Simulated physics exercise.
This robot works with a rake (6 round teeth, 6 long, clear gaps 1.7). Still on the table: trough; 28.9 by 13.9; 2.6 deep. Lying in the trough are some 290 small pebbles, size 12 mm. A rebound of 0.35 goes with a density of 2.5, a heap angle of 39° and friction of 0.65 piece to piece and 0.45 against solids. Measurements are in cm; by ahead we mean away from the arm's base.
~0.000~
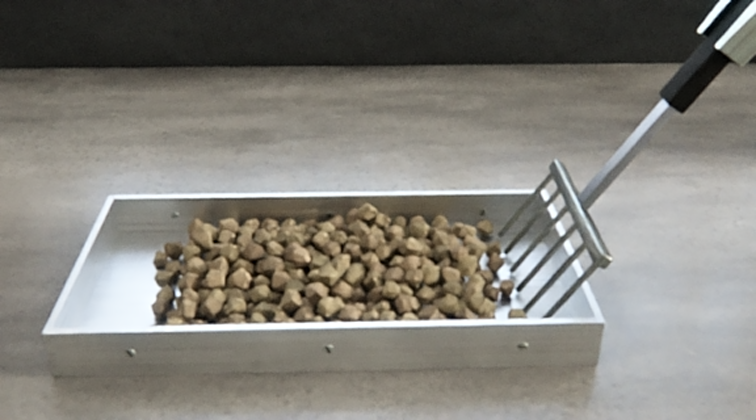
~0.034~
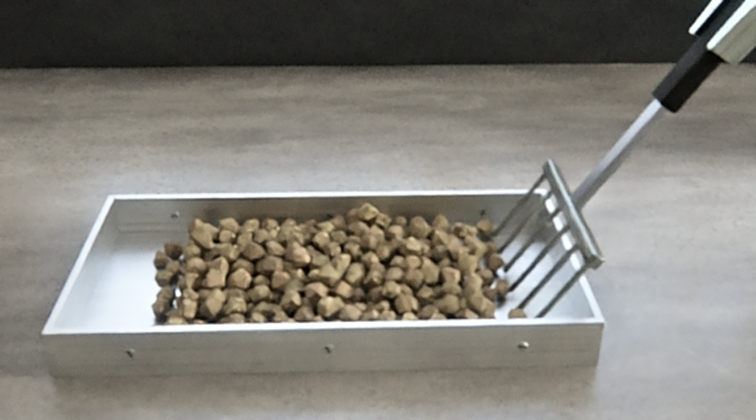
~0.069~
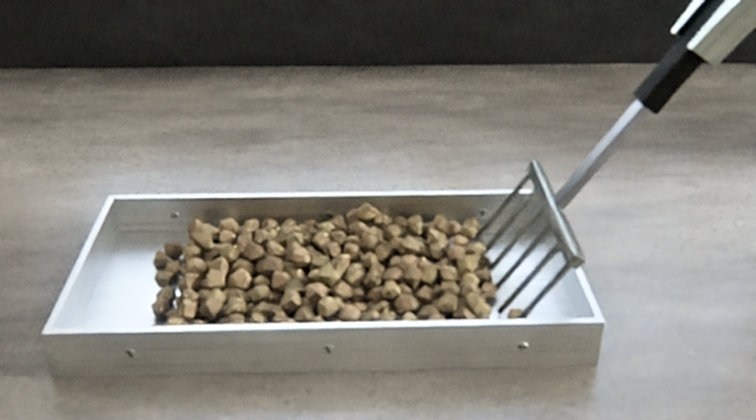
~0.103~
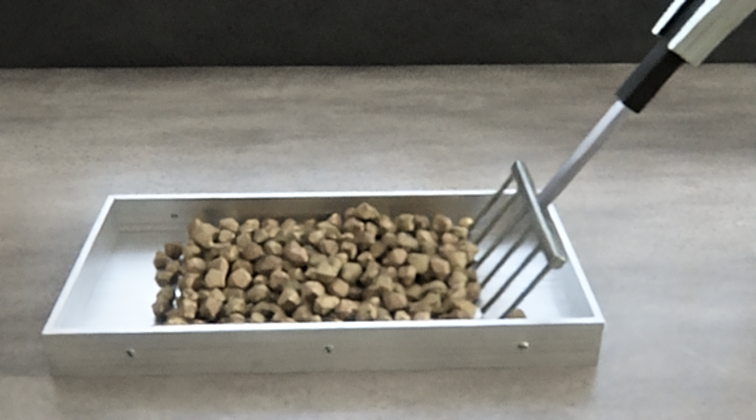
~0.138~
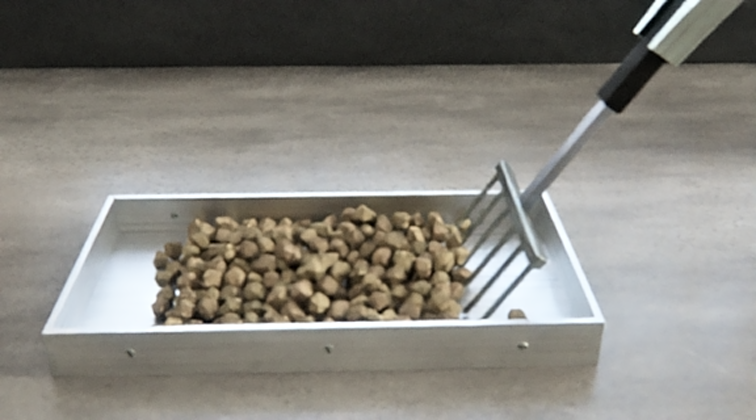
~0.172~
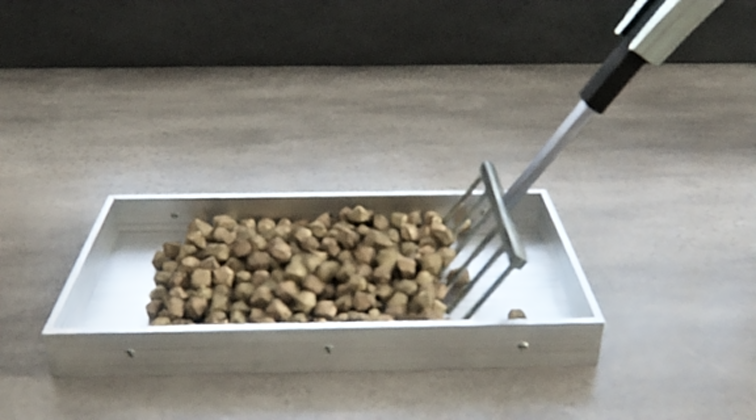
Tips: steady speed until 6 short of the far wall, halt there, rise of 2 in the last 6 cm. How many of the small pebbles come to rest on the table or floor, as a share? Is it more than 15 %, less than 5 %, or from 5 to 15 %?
Less than 5 %.
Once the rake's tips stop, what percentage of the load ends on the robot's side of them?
Roughly 50 percent of the load.
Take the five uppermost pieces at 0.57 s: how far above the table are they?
Something like 6 cm, I'd say.
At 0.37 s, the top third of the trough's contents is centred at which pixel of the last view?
That third sits centred at about (261, 264).
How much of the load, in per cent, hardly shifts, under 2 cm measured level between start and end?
Around 5 per cent.
By 0.37 s, sloping 57°, highest piece 4 above the table; 294 in the trough.
By 0.57 s, sloping 57°, highest piece 7 above the table; 293 in the trough, 1 in flight or on the tool.
By 0.87 s, sloping 57°, highest piece 5 above the table; 292 in the trough, 2 on the table or floor.
By 1.57 s, sloping 57°, highest piece 5 above the table; 292 in the trough, 2 on the table or floor.
Final count, 292 in the trough, 2 on the table or floor. That is 1 % on the table or floor.
